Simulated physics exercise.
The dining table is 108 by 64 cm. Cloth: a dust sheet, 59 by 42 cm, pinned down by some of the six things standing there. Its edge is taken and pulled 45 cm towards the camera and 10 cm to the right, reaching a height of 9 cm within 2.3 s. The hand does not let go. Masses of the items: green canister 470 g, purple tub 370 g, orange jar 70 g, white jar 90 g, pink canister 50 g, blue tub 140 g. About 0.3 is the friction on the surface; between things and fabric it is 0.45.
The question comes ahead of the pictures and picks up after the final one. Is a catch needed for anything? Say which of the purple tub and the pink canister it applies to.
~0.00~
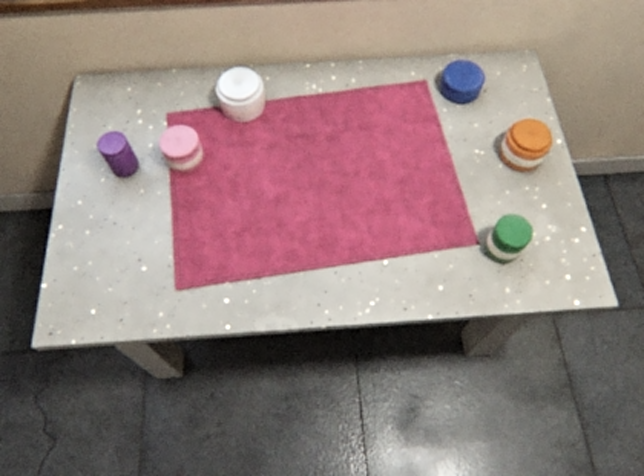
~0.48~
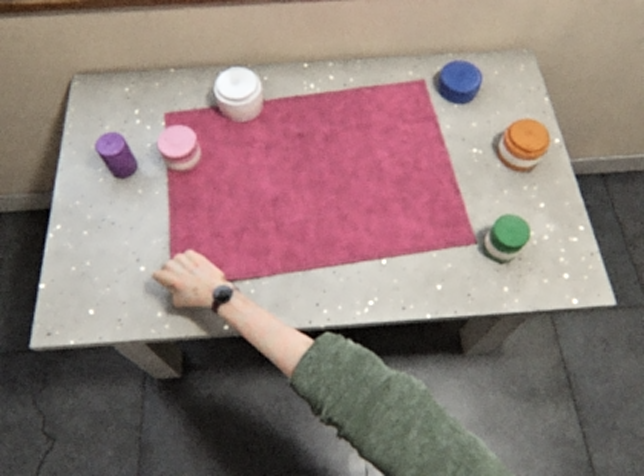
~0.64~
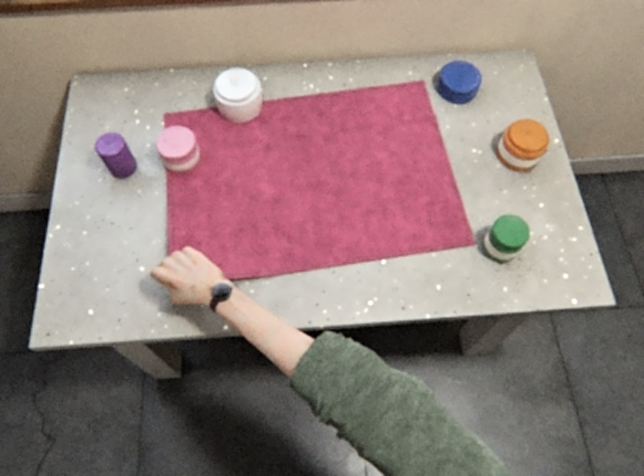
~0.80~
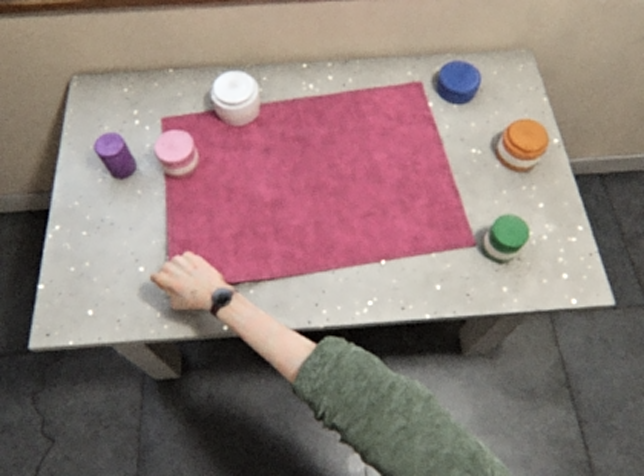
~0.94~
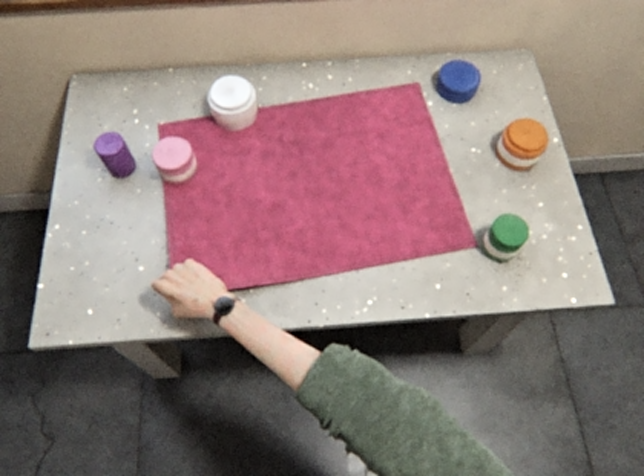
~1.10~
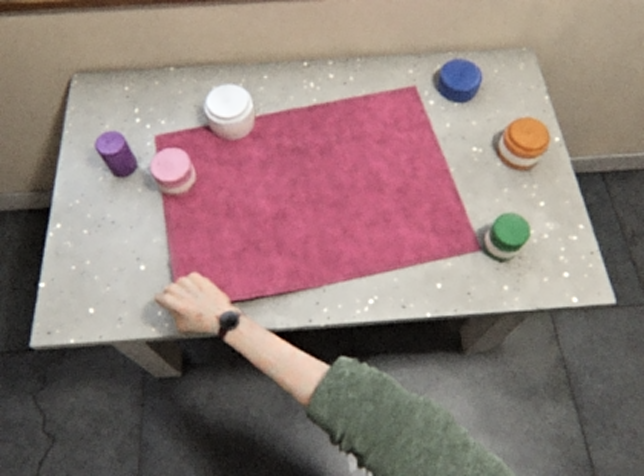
Purple tub - no catch needed; pink canister - catch needed.
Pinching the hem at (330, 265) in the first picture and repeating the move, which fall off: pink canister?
Note: At the end the pink canister is not on top.
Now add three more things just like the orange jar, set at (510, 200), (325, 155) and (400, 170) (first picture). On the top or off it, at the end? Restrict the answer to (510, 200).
Still on top.
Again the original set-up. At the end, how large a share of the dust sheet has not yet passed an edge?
Share within the edges: Approx. 0 %.
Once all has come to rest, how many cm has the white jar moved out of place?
As for the white jar, it finishes over the edge.
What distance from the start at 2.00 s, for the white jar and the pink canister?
For the white jar, 30 centimetres, and for the pink canister, 35 centimetres.
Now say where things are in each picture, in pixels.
The first picture shows shows, purple tub (112, 142); pink canister (178, 140); dust sheet corners (176, 290) (167, 114) (426, 80) (479, 244).
The second picture shows shows, dust sheet corners (165, 114) (424, 80); grip (172, 287).
The third picture shows shows, dust sheet corners (164, 114) (424, 81); grip (170, 284).
The fourth picture shows shows, white jar (234, 86); pink canister (174, 146); dust sheet corners (162, 118) (422, 82); grip (170, 289).
The fifth picture shows shows, white jar (231, 91); pink canister (172, 152); dust sheet corners (158, 125) (418, 83); grip (171, 297).
The sixth picture shows shows, purple tub (110, 142); pink canister (170, 164); dust sheet corners (155, 136) (415, 86); grip (175, 310).
By 1.5 s, 95 % of the dust sheet is still over the top; pink canister 18 cm off its start, white jar 16 cm off its start.
By 2.0 s, 70 % of the dust sheet is still over the top; pink canister 33 cm off its start, white jar 30 cm off its start.
By 2.5 s, 40 % of the dust sheet is still over the top; pink canister 47 cm off its start at (175, 383), white jar 43 cm off its start at (208, 270).
By 2.9 s, 20 % of the dust sheet is still over the top; pink canister over the edge, white jar 47 cm off its start.
By 4.5 s, 0 % of the dust sheet is still over the top; pink canister over the edge, purple tub 0 cm off its start at (110, 142), white jar over the edge.
